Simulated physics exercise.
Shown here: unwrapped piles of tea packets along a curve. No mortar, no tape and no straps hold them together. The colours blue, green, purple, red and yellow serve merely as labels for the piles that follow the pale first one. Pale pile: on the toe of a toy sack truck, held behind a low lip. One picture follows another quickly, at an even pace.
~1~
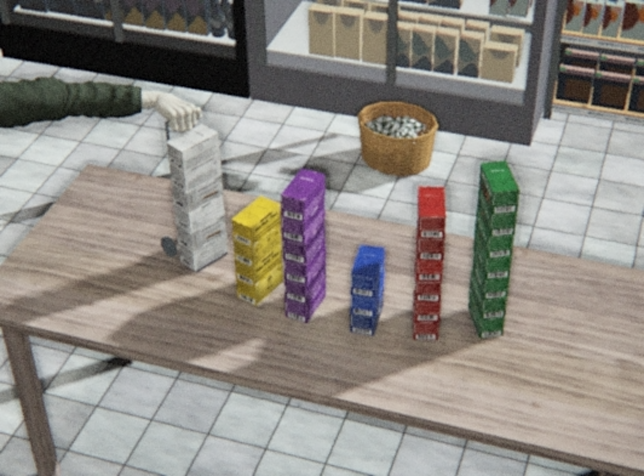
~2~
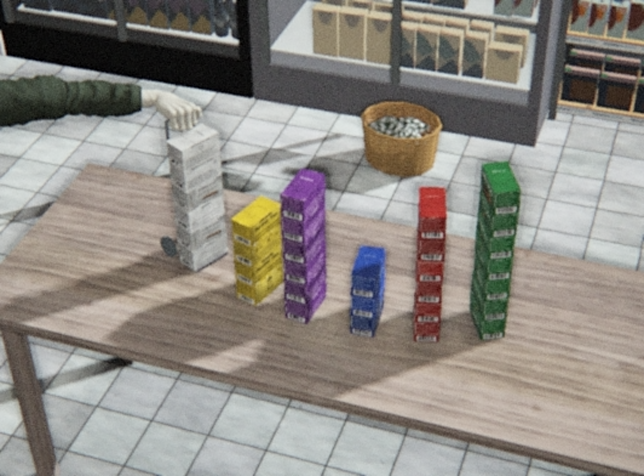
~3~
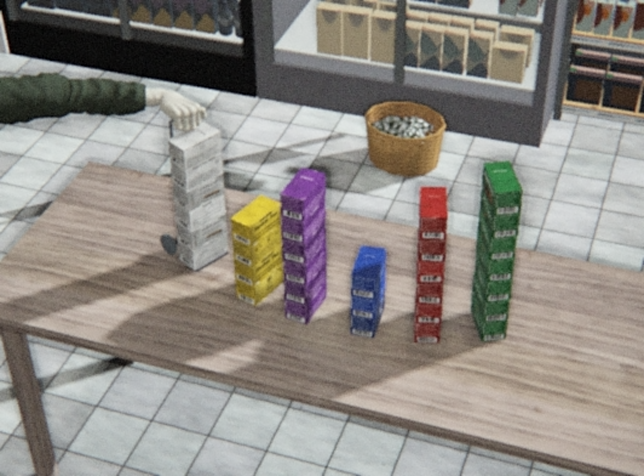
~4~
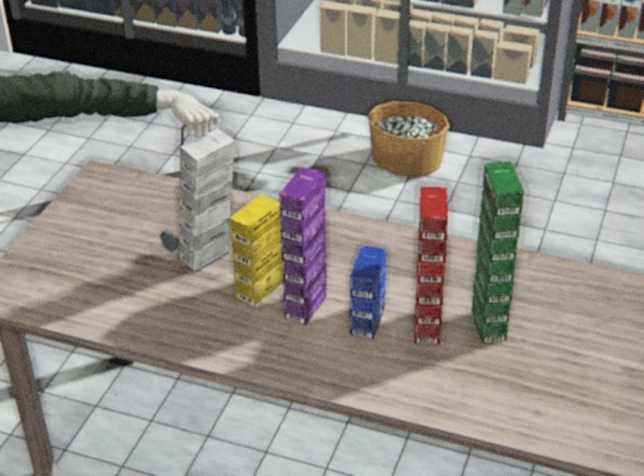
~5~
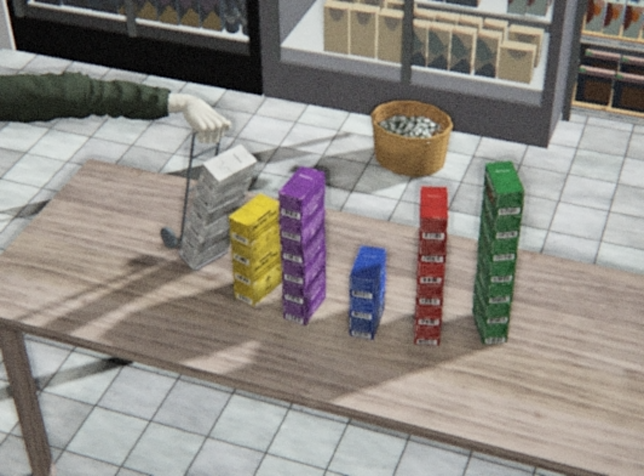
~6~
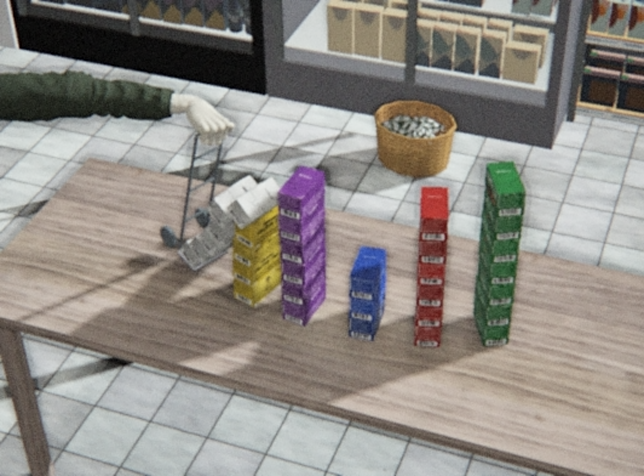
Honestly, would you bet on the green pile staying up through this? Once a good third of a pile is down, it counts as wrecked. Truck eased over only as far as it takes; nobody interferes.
No, it comes down.
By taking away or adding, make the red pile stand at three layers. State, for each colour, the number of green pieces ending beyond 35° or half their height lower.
Green 7.
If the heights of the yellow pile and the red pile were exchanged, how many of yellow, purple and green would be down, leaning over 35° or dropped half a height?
Yellow 6, purple 6, green 7.
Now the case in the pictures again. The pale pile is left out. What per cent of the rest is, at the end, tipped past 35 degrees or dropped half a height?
Roughly 100 percent.
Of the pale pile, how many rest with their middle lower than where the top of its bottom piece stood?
I make it 5 all told.
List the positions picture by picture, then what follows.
In the first picture (places mark the middle of the side facing us; the camera moves round a little), truck frame level; top green packet (500, 176); top yellow packet (256, 211); the rest undisturbed.
In the second picture, truck frame level; top green packet (502, 176).
In the third picture, truck frame rocked barely; top green packet (503, 176).
In the fourth picture, truck frame rocked a little, top of the pale pile leaning a little; top green packet (504, 177); the rest undisturbed.
In the fifth picture, truck frame (191, 159) rocked clearly, top of the pale pile leaning clearly; top green packet (505, 176); the rest undisturbed.
In the sixth picture, truck frame (193, 160) rocked clearly, top of the pale pile leaning well over; top green packet (506, 177); steepest lean, the packet at (268, 247); 3 disturbed, none down.
Soon after the last picture, 6 of the pale pile down; none of the 7 green packets down (0 of 26 in all colours); top green packet unmoved; top yellow packet leaning clearly.
A little later, 6 of the pale pile down; none of the 7 green packets down (12 of 26 in all colours); top green packet unmoved; top yellow packet leaning steeply, some two heights lower.
Later still, 6 of the pale pile down; 7 of the 7 green packets down (26 of 26 in all colours); top green packet leaning well over, about its own height lower; top purple packet leaning steeply, some four heights lower.
After that, 6 of the pale pile down; 7 of the 7 green packets down (26 of 26 in all colours); top green packet on its side; top purple packet on its side.
At rest, 6 of the pale pile down; 7 of the 7 green packets down (26 of 26 in all colours); top green packet on its side; top purple packet on its side. As the last picture would show them, middles, top purple packet near (538, 403).
